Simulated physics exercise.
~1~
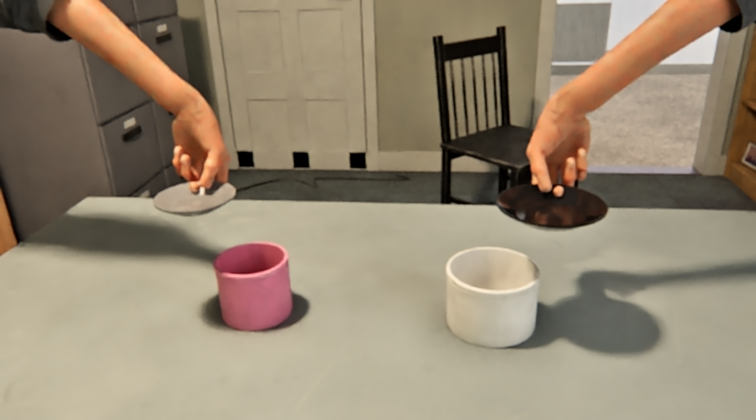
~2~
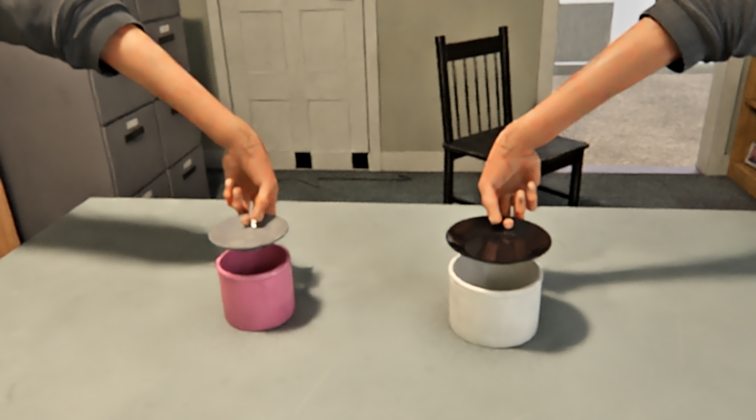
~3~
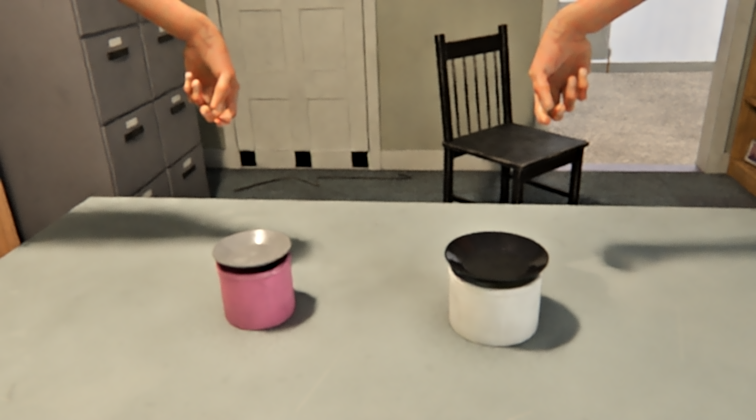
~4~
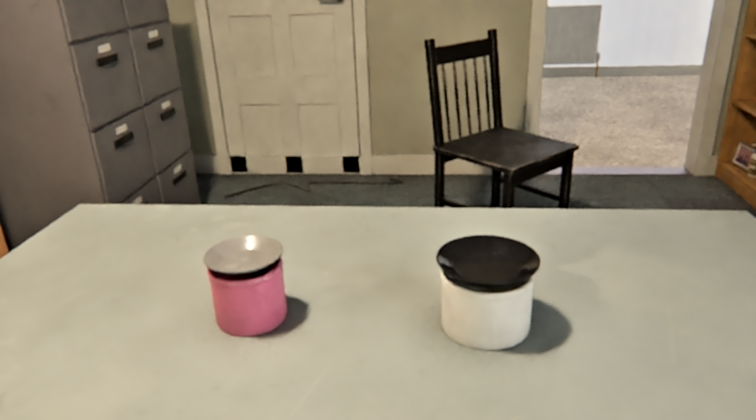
The video shows two hands lowering a grey plate toward a pink jar on the left and a black plate toward a white jar on the right. The hands release the plates and withdraw, leaving each resting on its jar's rim and covering the opening.
